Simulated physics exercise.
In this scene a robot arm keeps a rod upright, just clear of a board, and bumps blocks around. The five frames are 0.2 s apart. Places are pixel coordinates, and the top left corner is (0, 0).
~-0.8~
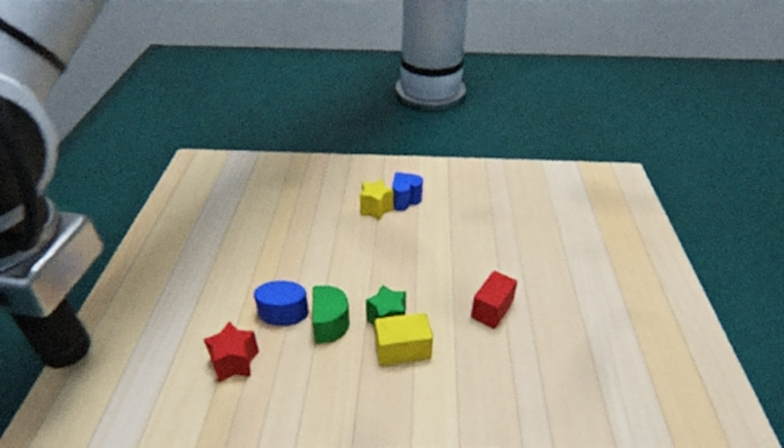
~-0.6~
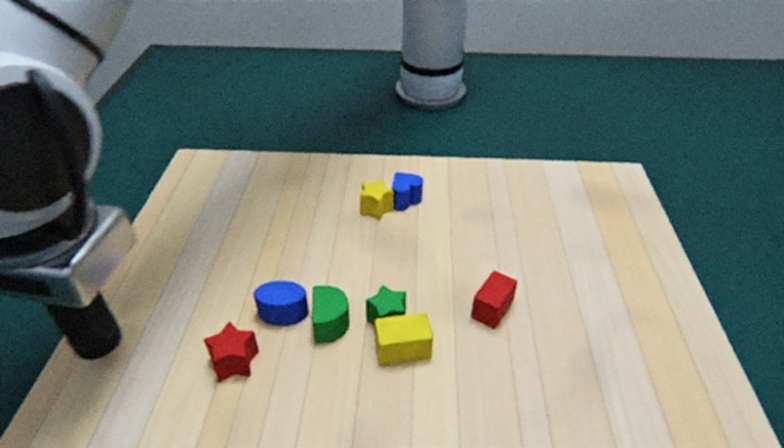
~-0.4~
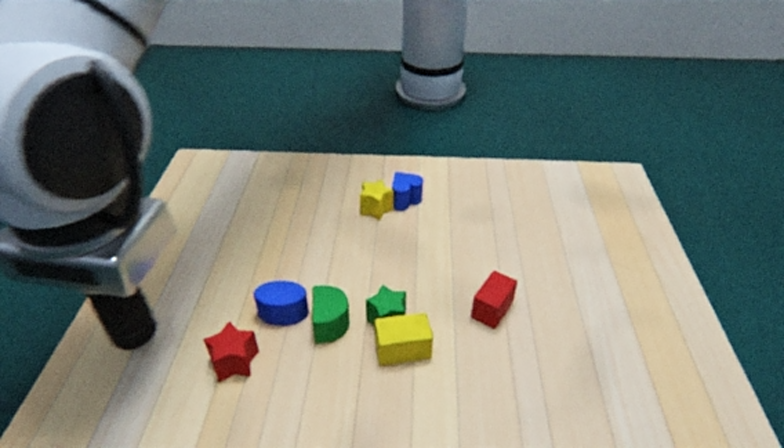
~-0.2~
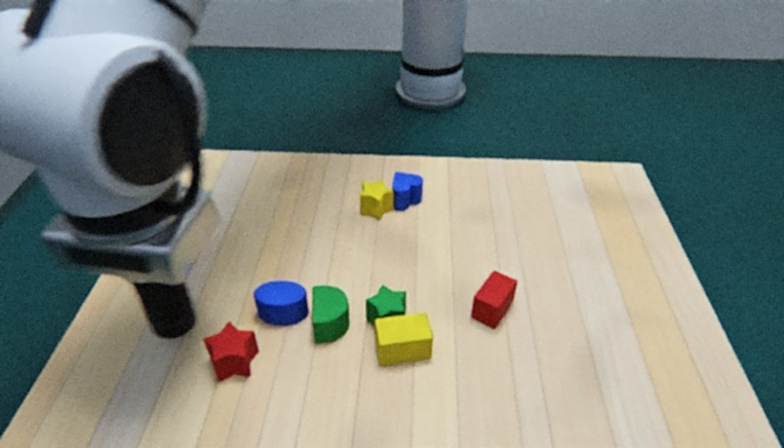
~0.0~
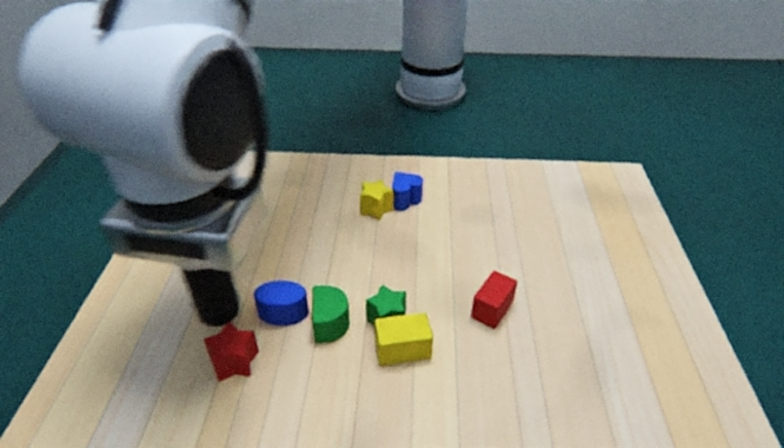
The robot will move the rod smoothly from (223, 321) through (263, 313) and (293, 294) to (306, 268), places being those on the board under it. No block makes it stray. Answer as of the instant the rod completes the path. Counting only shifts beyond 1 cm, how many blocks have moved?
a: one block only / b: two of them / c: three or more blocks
The one that fits is b, two of them.
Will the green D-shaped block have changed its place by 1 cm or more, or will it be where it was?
At the end, its place is different.
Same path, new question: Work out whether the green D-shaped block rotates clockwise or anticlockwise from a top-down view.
Seen from above, clockwise.
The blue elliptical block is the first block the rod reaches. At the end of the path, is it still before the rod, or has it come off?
The blue elliptical block is left behind or beside.
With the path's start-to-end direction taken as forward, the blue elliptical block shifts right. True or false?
It is true.
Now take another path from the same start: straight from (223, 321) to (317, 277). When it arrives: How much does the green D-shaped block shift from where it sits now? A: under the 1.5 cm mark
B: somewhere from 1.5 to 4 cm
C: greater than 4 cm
Correct choice: B.
The first path, step by step. One third of the way, rod at (261, 303); blue elliptical block at (306, 286); green D-shaped block at (339, 302), turned 30° clockwise.
Two thirds of the way, rod at (291, 284); blue elliptical block at (334, 275), turned 20° clockwise; green D-shaped block at (347, 302), turned 60° clockwise; green star block at (392, 300).
At the end, rod at (304, 258); red star block not moved; blue elliptical block at (336, 271), turned 40° clockwise; green D-shaped block at (347, 302), turned 60° clockwise; green star block at (392, 300).
